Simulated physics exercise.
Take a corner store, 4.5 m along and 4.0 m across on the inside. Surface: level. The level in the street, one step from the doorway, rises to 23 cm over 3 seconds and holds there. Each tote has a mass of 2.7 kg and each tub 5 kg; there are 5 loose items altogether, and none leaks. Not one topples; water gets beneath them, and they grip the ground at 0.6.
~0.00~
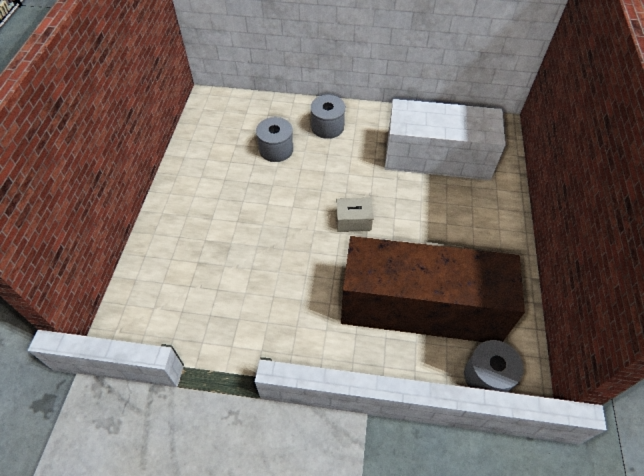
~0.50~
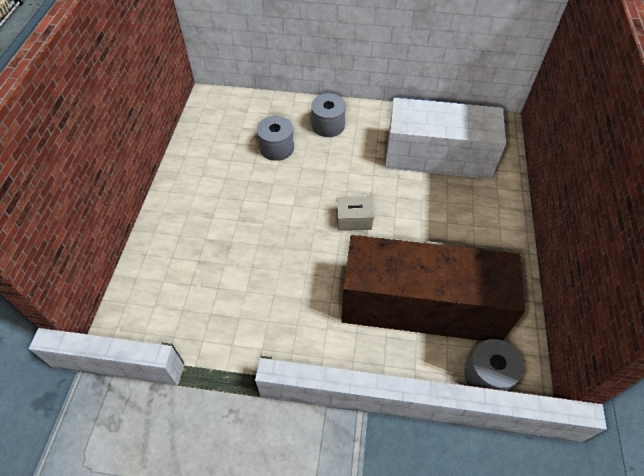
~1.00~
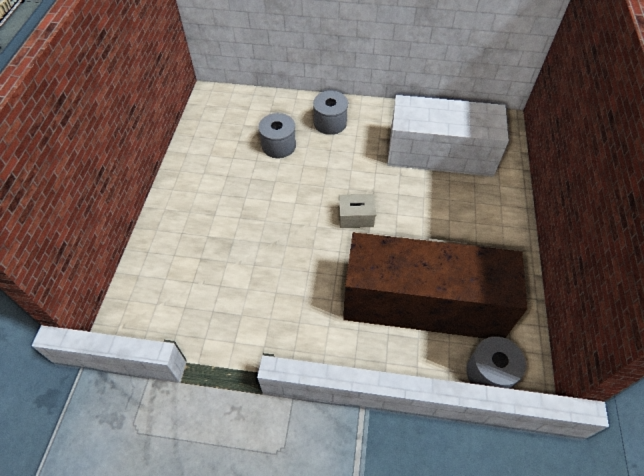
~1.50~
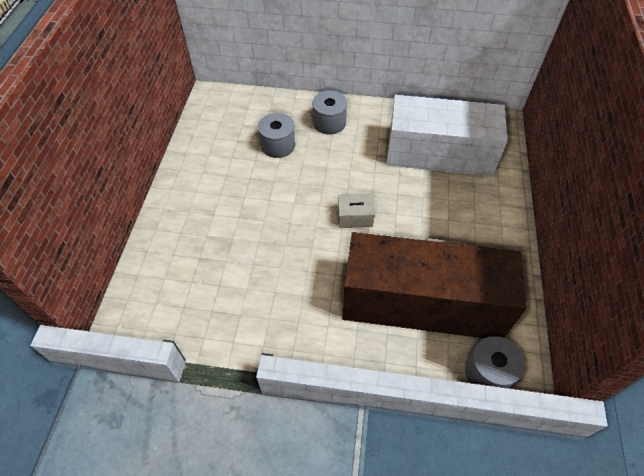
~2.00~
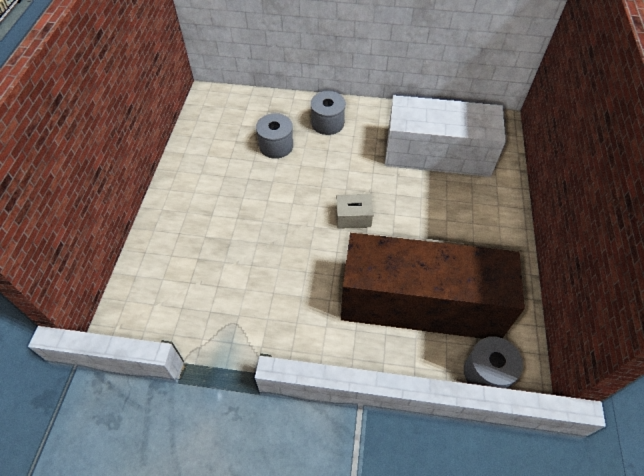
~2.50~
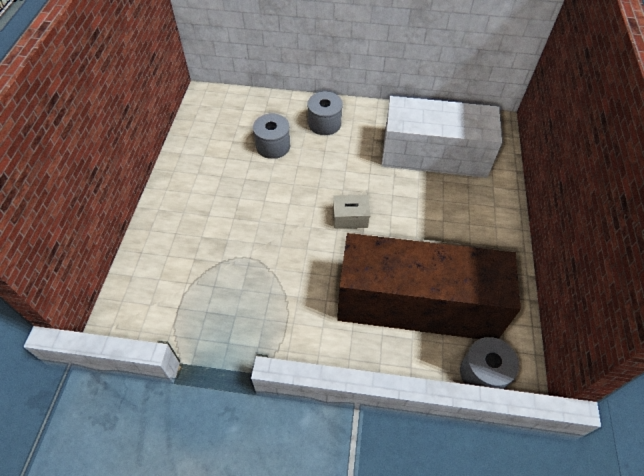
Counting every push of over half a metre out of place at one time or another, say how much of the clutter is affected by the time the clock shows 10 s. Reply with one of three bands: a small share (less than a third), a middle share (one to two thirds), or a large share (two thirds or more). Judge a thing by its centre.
A middle share, one to two thirds.
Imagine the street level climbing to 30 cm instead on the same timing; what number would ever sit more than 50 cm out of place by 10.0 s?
Then 3 of them.
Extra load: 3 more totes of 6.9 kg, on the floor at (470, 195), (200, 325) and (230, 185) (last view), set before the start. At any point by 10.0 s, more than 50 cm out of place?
So, in the order asked, it's not far enough, too far and too far.
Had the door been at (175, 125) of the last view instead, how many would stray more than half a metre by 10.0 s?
That gives 4 of them.
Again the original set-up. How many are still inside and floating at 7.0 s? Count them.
The number is 2.
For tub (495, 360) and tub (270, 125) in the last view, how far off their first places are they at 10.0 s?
In that order: 0 cm, 100 cm.
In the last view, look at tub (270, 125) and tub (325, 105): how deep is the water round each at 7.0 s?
First about 10 cm, second about 8 cm.
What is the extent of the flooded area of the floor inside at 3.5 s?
Roughly 5.0 m2.
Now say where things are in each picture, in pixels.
The first frame shows a tote at (445, 256) rests on the ground; a tub at (328, 107) rests on the ground; 0.0 m2 under water; 0 of 5 have shifted.
The second frame shows a tote at (446, 255), on the bottom; a tub at (329, 105) rests on the ground; 0.0 m2 under water; 0 of 5 have shifted.
The third frame shows a tote at (448, 253) rests on the ground; a tub at (331, 103) rests on the ground; 0.0 m2 under water; 0 of 5 have shifted.
The fourth frame shows a tote at (447, 252) rests on the ground; a tub at (330, 102), on the bottom; water covers 0.0 m2; 0 of 5 have shifted.
The fifth frame shows a tote at (445, 253), on the bottom; a tub at (328, 103), on the bottom; 0.2 m2 under water; 0 of 5 have shifted.
The sixth frame shows a tote at (442, 253) rests on the ground; a tub at (325, 103) rests on the ground; water covers 1.1 m2; 0 of 5 have shifted.
After 3.5 s 0 of 5 are over 50 cm from their spots; 0 afloat.
After 4.5 s 1 of 5 are over 50 cm from their spots; 0 afloat.
After 7.0 s 2 of 5 are over 50 cm from their spots; 2 afloat.
After 10.0 s 3 of 5 are over 50 cm from their spots, and 3 have been at some point; 3 afloat.
